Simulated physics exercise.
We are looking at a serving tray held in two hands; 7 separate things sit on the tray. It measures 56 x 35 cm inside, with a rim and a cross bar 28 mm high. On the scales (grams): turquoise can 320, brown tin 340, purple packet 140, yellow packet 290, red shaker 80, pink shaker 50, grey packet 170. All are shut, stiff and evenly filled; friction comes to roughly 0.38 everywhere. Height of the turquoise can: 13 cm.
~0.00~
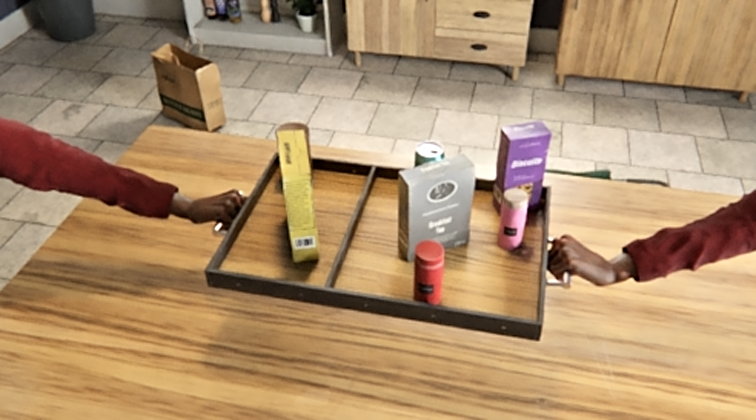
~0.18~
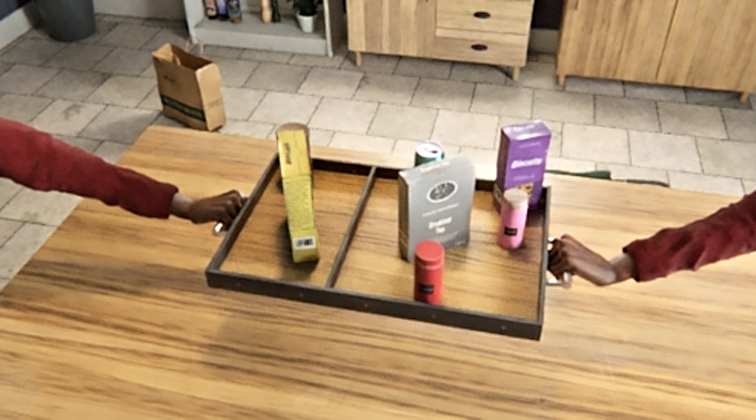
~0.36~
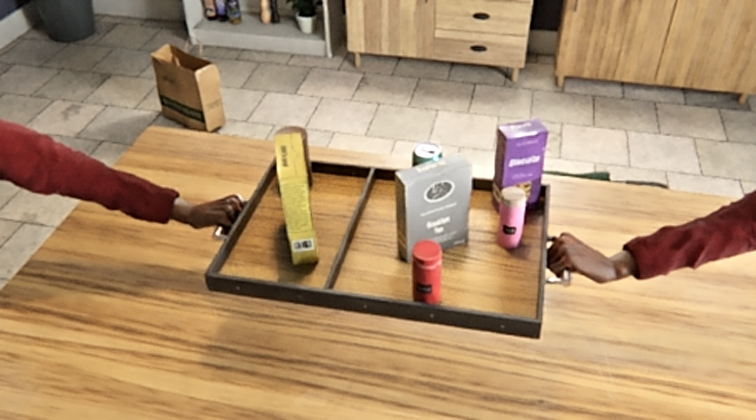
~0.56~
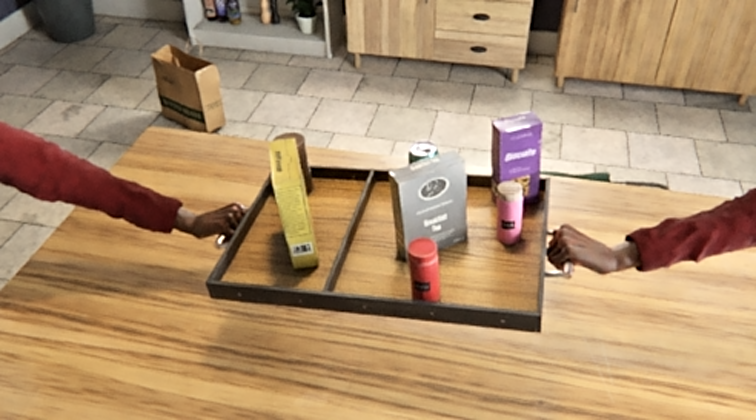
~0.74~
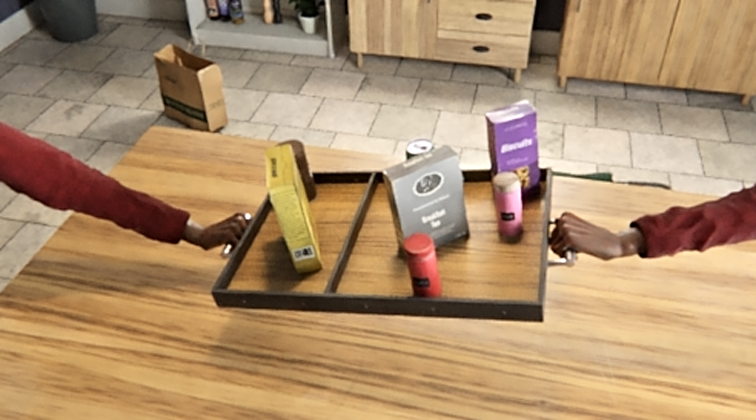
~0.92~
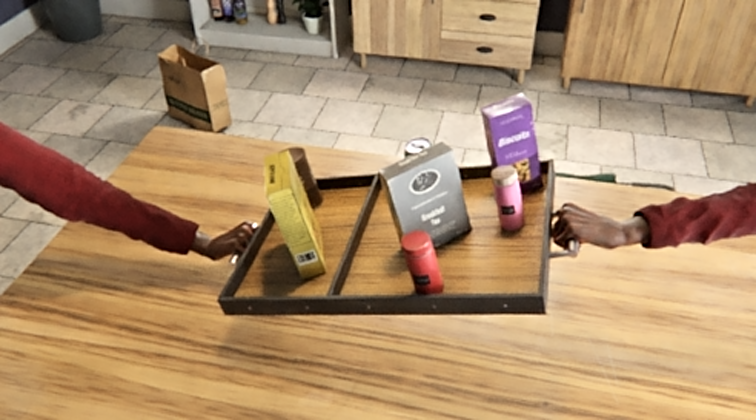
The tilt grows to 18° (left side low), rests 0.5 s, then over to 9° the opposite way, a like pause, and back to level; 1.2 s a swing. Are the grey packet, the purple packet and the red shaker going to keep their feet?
The grey packet is still upright, the purple packet is still upright, the red shaker is still upright.
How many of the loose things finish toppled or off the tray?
That comes to 1.
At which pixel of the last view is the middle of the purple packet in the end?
Near (525, 173).
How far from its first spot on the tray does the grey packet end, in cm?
Some 0 cm.
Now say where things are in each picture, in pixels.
The first picture shows tray level; grey packet (435, 209); purple packet (520, 170); red shaker (428, 274).
The second picture shows tray level; yellow packet (299, 197); pink shaker (512, 220).
The third picture shows tilt 2°, left edge down.
The fourth picture shows tilt 5°, left edge down; yellow packet (294, 204); pink shaker (509, 213).
The fifth picture shows tilt 10°, left edge down.
The sixth picture shows tilt 14°, left edge down; grey packet (426, 201); purple packet (513, 148); red shaker (423, 266).
Around 1.62 s, tilt 18°, left edge down; yellow packet now off the tray.
Around 2.22 s, tilt 11°, left edge down.
Around 2.82 s, tilt 8°, right edge down.
Finally (5.1 s), off the tray and tipped over, yellow packet; the other 6 still in place (within 5 cm). In the last view, grey packet near (440, 211), purple packet near (525, 173).
